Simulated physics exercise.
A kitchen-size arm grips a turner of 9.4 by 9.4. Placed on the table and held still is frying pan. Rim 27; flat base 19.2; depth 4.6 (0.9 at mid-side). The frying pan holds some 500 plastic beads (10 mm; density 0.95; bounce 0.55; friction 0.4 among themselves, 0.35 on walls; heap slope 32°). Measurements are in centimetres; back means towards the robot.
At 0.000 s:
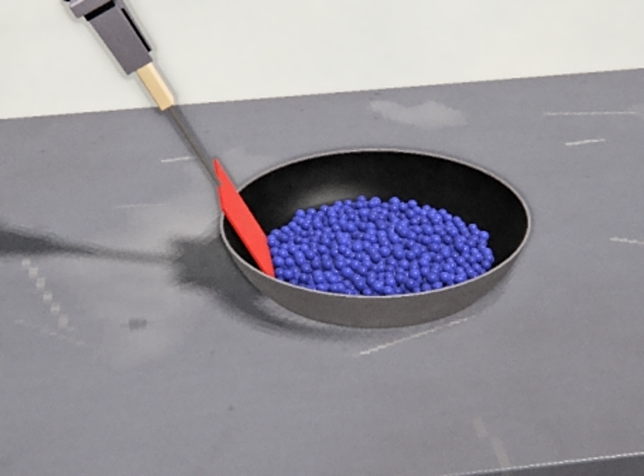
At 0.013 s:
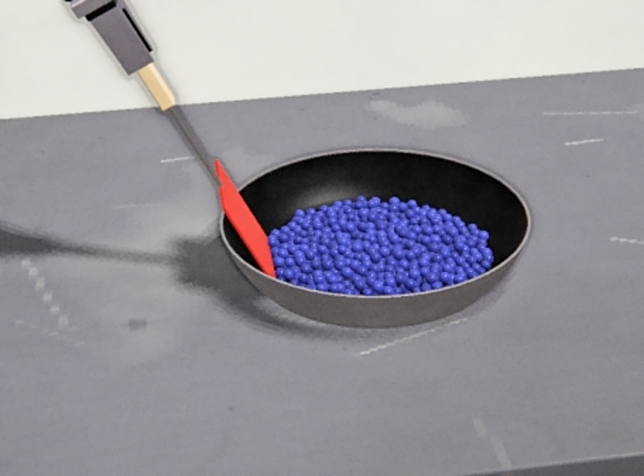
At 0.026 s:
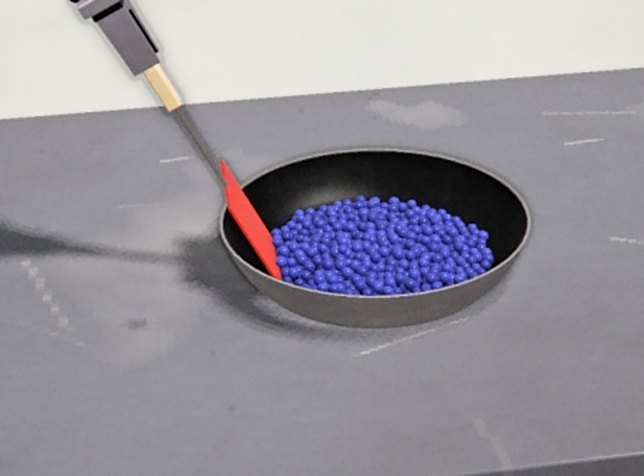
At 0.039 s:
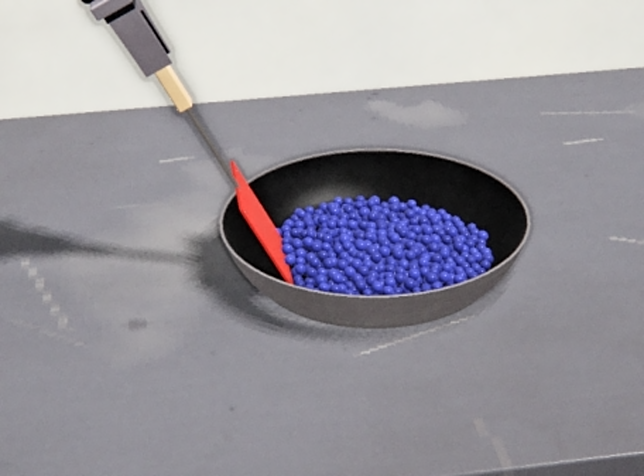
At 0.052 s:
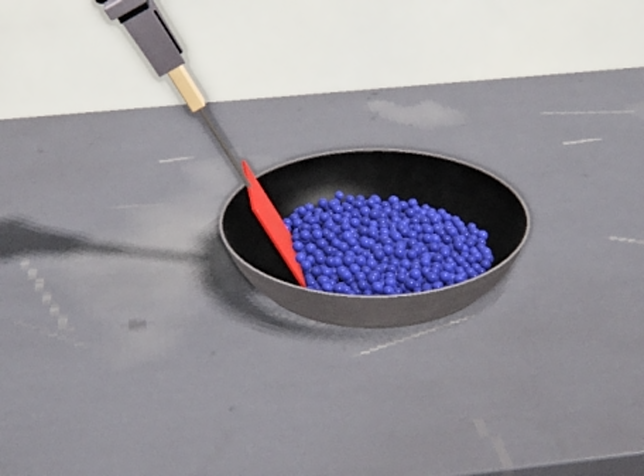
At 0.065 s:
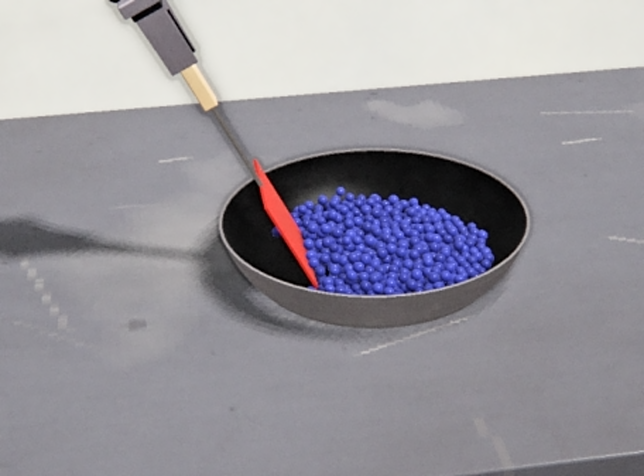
We see a robot arm holding a red turner at the left side of a still frying pan filled with blue plastic beads; the turner moves slowly right, pressing into the heap and shifting the nearest beads slightly.
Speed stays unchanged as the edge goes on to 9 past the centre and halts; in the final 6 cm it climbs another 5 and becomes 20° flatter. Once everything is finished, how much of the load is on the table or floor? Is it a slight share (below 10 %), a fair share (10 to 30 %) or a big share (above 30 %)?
It is a slight share.
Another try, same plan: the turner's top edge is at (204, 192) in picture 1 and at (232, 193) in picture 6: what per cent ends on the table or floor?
Near 0 in a hundred.
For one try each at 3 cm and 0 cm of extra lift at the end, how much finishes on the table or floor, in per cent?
Result: Approx. 10 % and 5 %, one try each.
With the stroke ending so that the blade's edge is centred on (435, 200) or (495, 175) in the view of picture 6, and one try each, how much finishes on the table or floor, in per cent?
The two tries give near 0 and near 10 in a hundred.
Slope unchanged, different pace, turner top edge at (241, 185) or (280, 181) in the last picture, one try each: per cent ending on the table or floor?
0 % and 15 %.
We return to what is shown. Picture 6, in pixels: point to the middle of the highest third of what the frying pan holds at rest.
It is centred near (470, 225) in the last view.
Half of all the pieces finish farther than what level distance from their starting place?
The answer is about 4 cm.
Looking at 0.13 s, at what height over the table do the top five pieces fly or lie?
4 cm or so.
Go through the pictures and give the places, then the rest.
In the first frame, the turner top edge at (219, 183), sloping 64°; upper third of the load around (372, 248), from x 270 to 490, top at y 200; 496 in the frying pan.
In the second frame, the turner top edge at (219, 183), sloping 64°; upper third of the load around (372, 248), from x 270 to 490, top at y 200.
In the third frame, the turner top edge at (225, 184), sloping 64°; upper third of the load around (371, 247), from x 275 to 490, top at y 200.
In the fourth frame, the turner top edge at (236, 185), sloping 64°; upper third of the load around (367, 245), from x 275 to 485, top at y 200.
In the fifth frame, the turner top edge at (248, 184), sloping 64°; upper third of the load around (370, 243), from x 275 to 485, top at y 195.
In the sixth frame, the turner top edge at (260, 183), sloping 64°; upper third of the load around (370, 242), from x 275 to 490, top at y 190; 496 in the frying pan.
After 0.13 s, sloping 64°, highest piece 5 above the table; 496 in the frying pan.
After 0.20 s, sloping 58°, highest piece 5 above the table; 496 in the frying pan.
After 0.43 s, sloping 44°, highest piece 4 above the table; 472 in the frying pan, 24 on the table or floor.
After 1.48 s, sloping 44°, highest piece 4 above the table; 472 in the frying pan, 24 on the table or floor.
In the end, 472 in the frying pan, 24 on the table or floor. That is 5 % on the table or floor.
